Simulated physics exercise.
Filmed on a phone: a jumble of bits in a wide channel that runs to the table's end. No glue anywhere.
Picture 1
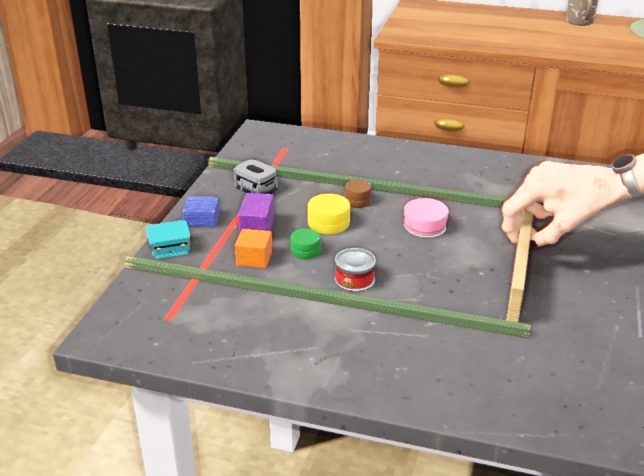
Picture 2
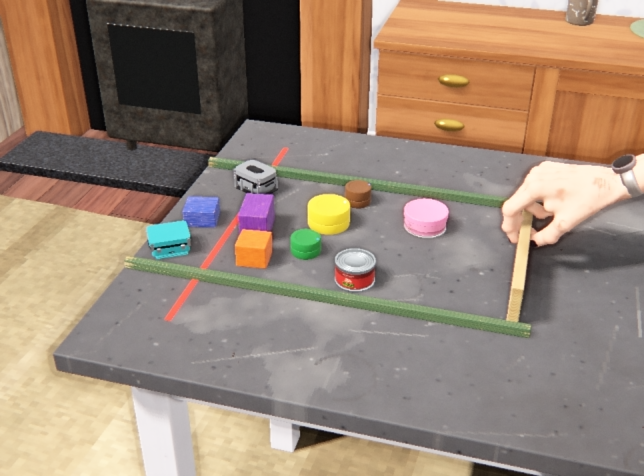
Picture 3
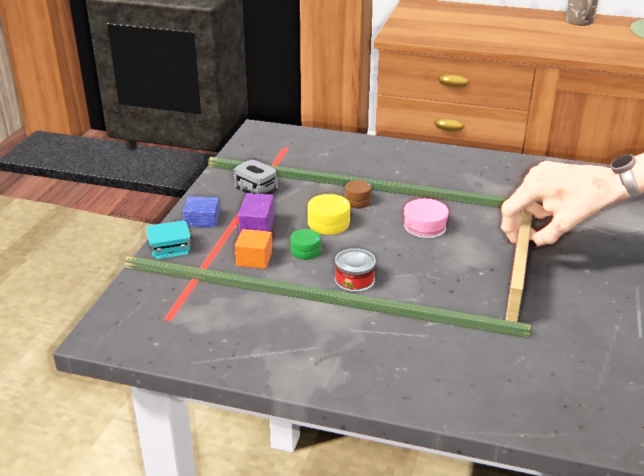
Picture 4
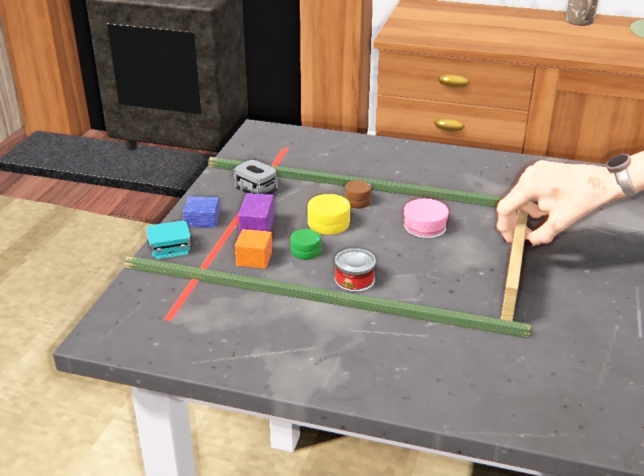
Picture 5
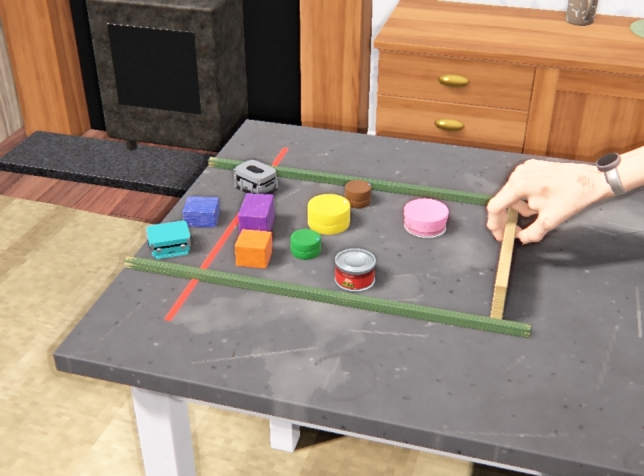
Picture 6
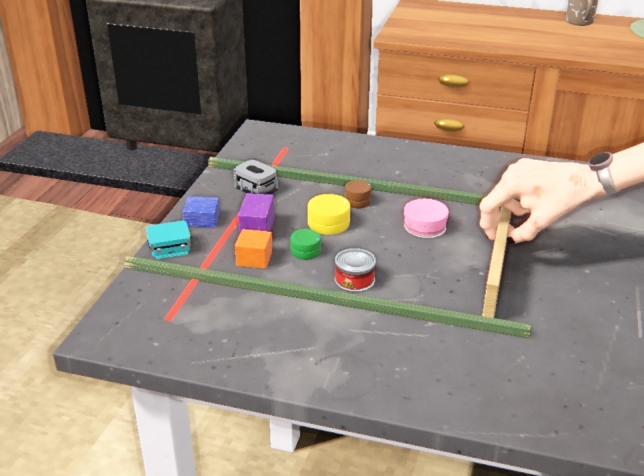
On a dark grey tabletop in a room with a stove and wooden cabinet, the view looks down at an angle from a still camera. Between two green strips sit a turquoise case, blue, purple and orange blocks, a grey case, yellow, brown, green and pink round pieces and a red tin, with red tape crossing at left. A hand at right slides an upright wooden board slightly left, touching nothing else.
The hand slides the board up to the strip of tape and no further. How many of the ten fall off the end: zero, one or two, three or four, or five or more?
Outcome: The number that fall off is one or two.
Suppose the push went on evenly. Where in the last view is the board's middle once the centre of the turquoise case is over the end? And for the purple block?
Its middle is around (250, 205) and around (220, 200).
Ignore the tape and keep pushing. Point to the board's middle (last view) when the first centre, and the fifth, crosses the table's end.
First at (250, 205), next at (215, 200).
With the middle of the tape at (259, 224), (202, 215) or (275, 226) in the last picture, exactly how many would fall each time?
It would be 0, 5 and 0.
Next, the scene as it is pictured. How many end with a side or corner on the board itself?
That makes 5.
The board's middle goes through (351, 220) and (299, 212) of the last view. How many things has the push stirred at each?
The counts are 4 and 7.
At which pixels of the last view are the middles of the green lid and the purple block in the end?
About (211, 229), and the other about (184, 208).
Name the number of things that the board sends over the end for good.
The count is 2.
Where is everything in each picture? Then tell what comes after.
Turquoise case (169, 240); blue block (202, 212); grey case (256, 179); board (523, 246); tape (236, 220), in the first frame.
Blue block (202, 212); purple block (257, 217), in the second frame.
Grey case (256, 179); green lid (306, 244), in the third frame.
Turquoise case (169, 241); orange block (254, 249), in the fourth frame.
Blue block (202, 212); red tin (355, 270), in the fifth frame.
Turquoise case (169, 241); blue block (202, 212); grey case (256, 179); board (501, 242); tape (236, 220), in the sixth frame.
Soon after, none off yet; turquoise case at rest near (169, 241); blue block at rest near (202, 212); grey case at rest near (256, 179).
At rest, the number that fall off is one or two; fallen, blue block and turquoise case.
